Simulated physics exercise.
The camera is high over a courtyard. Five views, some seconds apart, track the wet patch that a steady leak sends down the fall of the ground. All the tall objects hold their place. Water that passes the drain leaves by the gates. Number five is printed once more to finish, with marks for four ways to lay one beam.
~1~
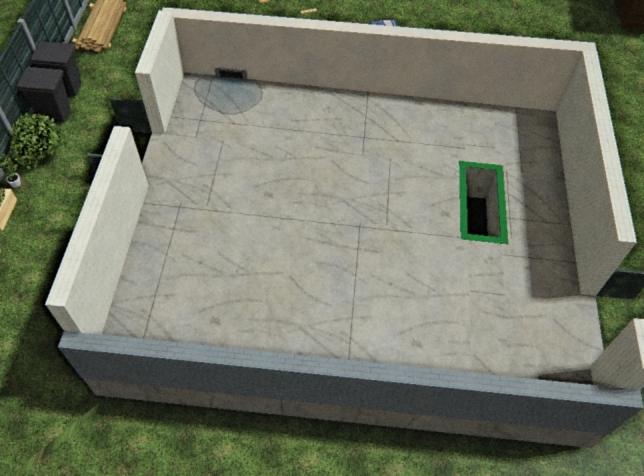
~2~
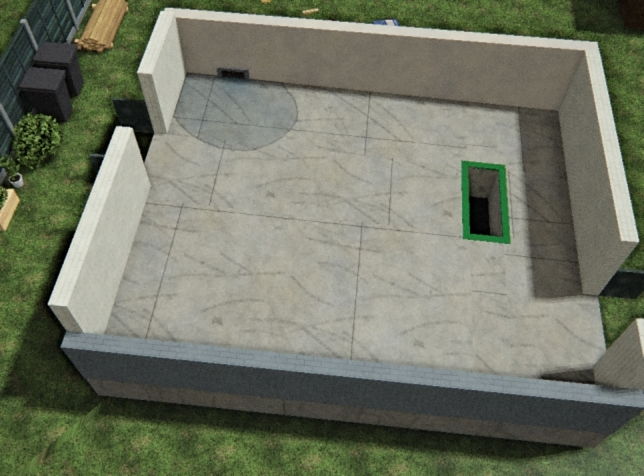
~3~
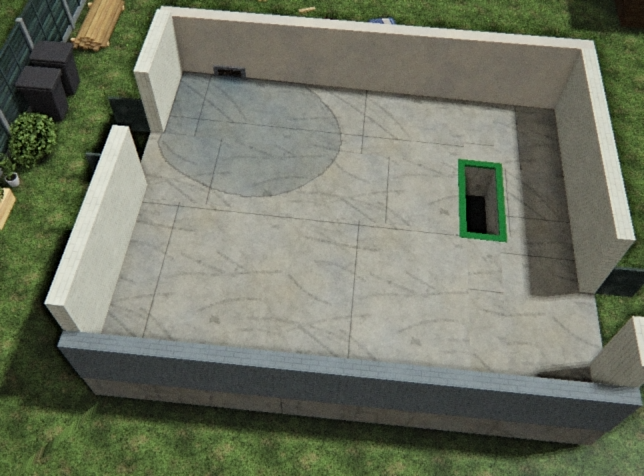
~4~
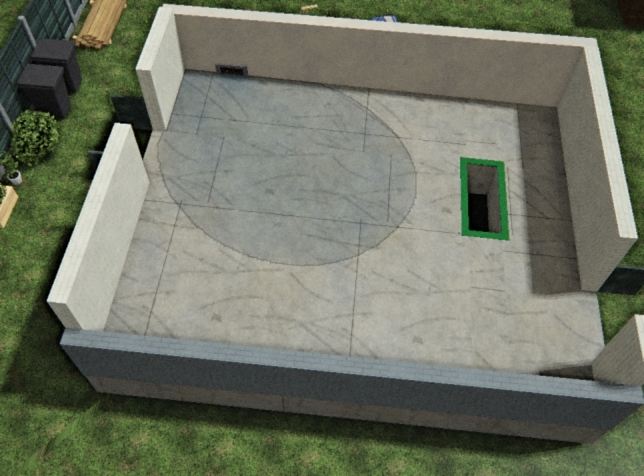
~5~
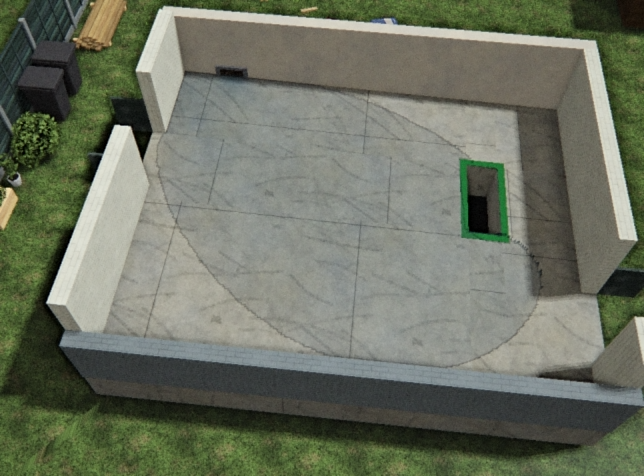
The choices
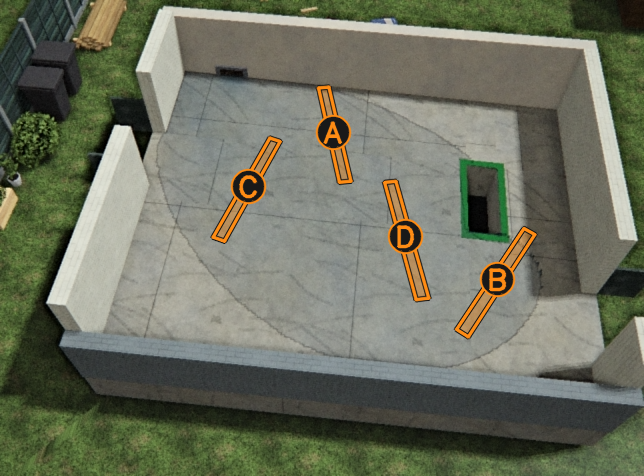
A walled courtyard with a pale, veined stone floor is seen from high above, with grass around it. A green-edged rectangular opening sits in the floor at right, a small dark outlet lies by the back wall at upper left, and dark bins and a bush stand outside at left. From the outlet, a thin bluish sheet of water spreads across the floor toward the lower right, reaching the green-edged opening and entering it.
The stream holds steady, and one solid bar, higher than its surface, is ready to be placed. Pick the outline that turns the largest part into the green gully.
The answer is position B.
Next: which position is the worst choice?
A it is.
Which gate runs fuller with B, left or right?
The right gate.
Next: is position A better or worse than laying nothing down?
It is worse.
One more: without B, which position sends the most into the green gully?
C it is.
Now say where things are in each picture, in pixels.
In the first picture, outfall at (231, 73); green gully at (483, 201); open gate at (585, 329); open gate at (157, 159); 2 % of the ground under water, visible out to (237, 108); green gully still dry.
In the second picture, 8 % of the ground under water, visible out to (268, 141); green gully still dry.
In the third picture, 17 % of the ground under water, visible out to (292, 185); green gully still dry.
In the fourth picture, 33 % of the ground under water, visible out to (371, 241); green gully still dry.
In the fifth picture, 57 % of the ground under water, visible out to (505, 332); green gully taking water.
In orange, A from (323, 87) to (345, 181); B from (462, 333) to (529, 231); C from (218, 239) to (275, 139); D from (390, 181) to (422, 298).
Choosing A, about 4 % of the stream goes into the green gully, about 96 % out by the gates.
Choosing B, about 42 % of the stream goes into the green gully, about 58 % out by the gates.
Choosing C, about 25 % of the stream goes into the green gully, about 74 % out by the gates.
Choosing D, about 18 % of the stream goes into the green gully, about 81 % out by the gates.
